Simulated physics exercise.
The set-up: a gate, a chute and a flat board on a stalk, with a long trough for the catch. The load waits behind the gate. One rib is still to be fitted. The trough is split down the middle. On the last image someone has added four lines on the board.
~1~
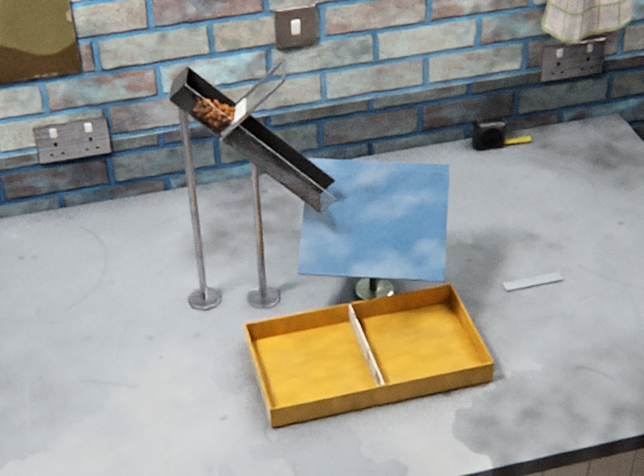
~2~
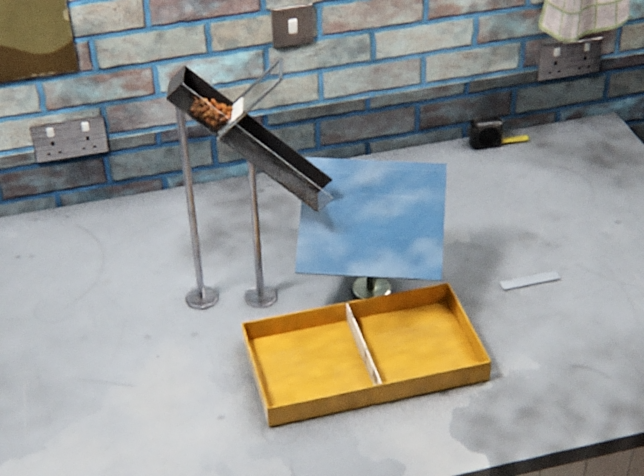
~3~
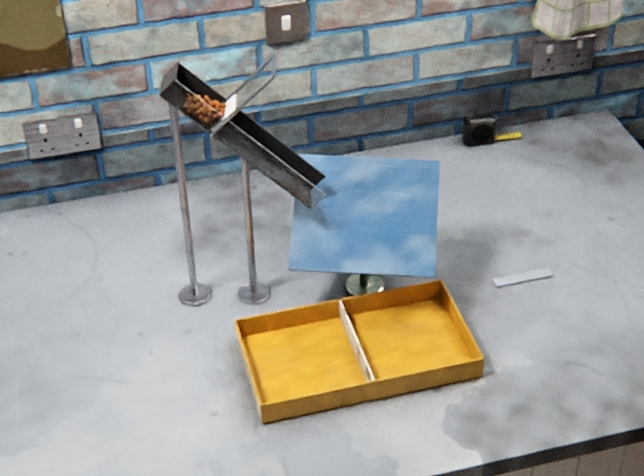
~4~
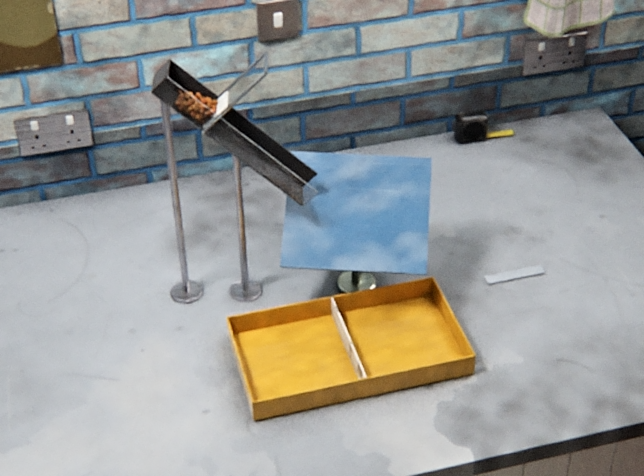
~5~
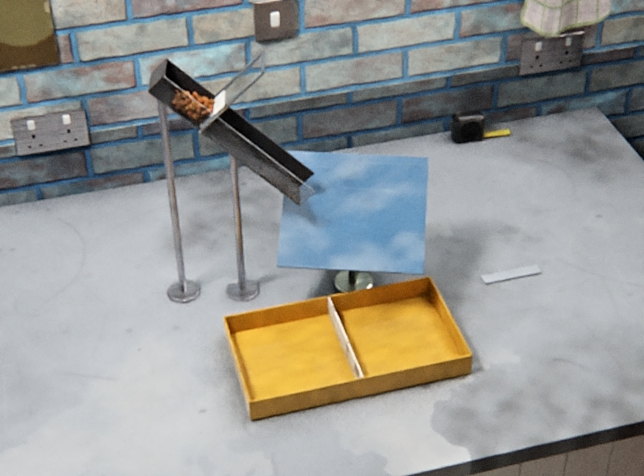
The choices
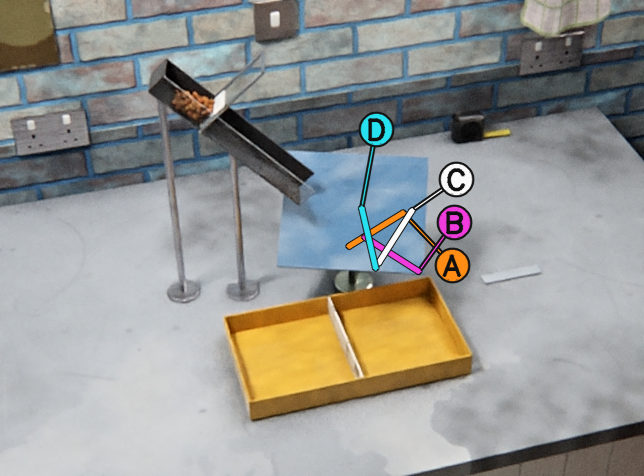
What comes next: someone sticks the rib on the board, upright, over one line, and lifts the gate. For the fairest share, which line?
Go for A.
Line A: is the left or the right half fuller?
More lands on the left.
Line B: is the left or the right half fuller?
Right.
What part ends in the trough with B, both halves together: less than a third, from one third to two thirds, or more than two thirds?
More than two thirds.
On the marked copy, line A from (403, 212) to (348, 246); line B from (364, 237) to (418, 271); line C from (412, 210) to (378, 263); line D from (361, 208) to (375, 268).
For line A, of what is caught, about two thirds in the left half, about a third in the right.
For line B, of what is caught, a small part in the left half, nearly all in the right.
For line C, of what is caught, a small part in the left half, nearly all in the right.
For line D, of what is caught, a small part in the left half, nearly all in the right.
